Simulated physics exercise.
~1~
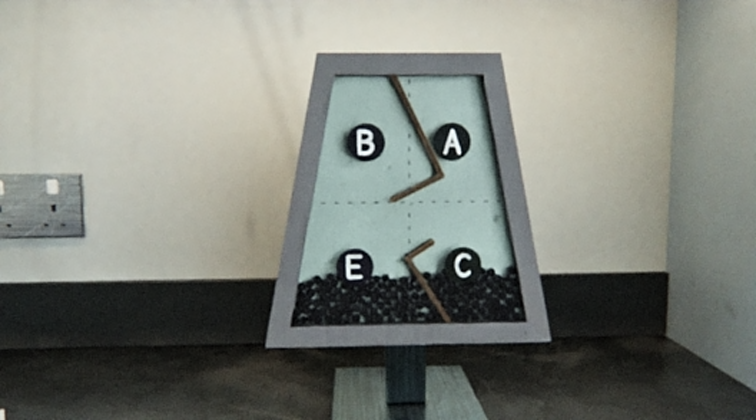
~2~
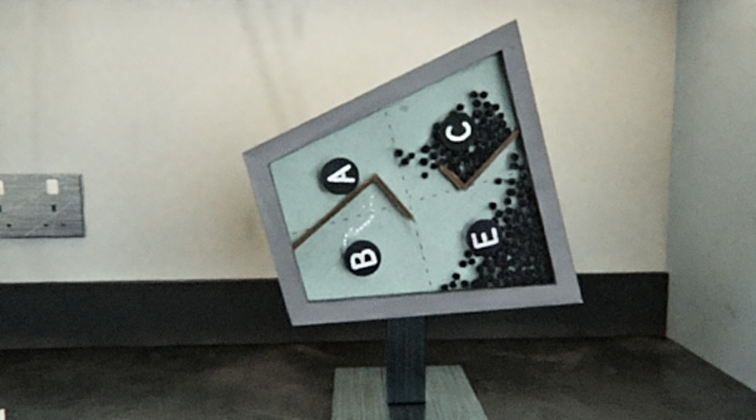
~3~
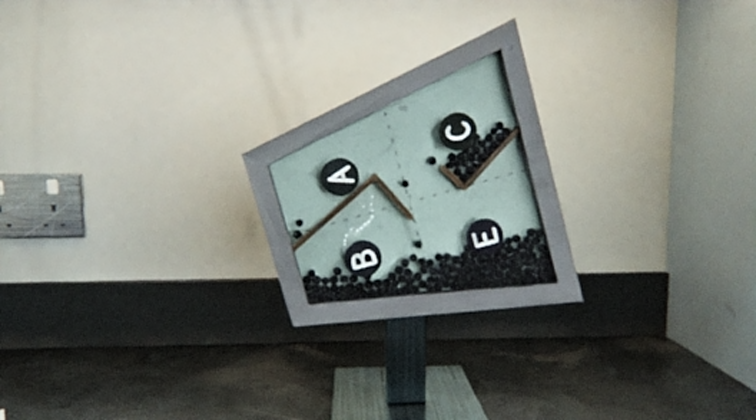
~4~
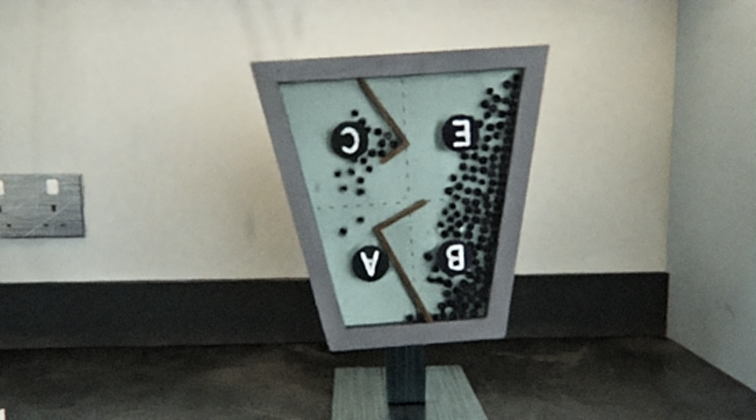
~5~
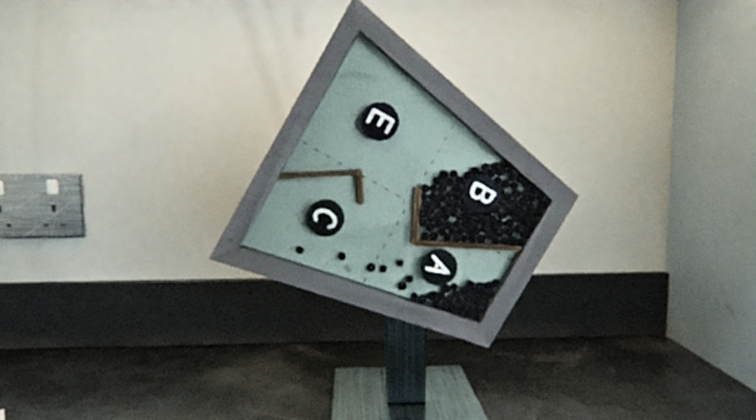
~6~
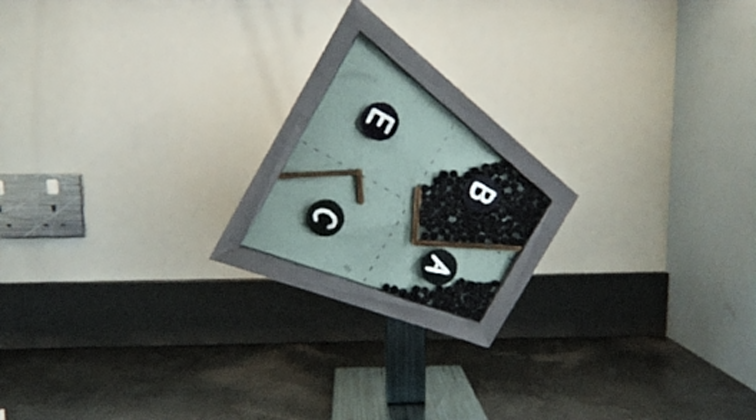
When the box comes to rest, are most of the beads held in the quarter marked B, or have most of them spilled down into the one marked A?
Most of the beads are held in the quarter marked B, heaped on the brown strip. A smaller pile lies below in the quarter marked A.
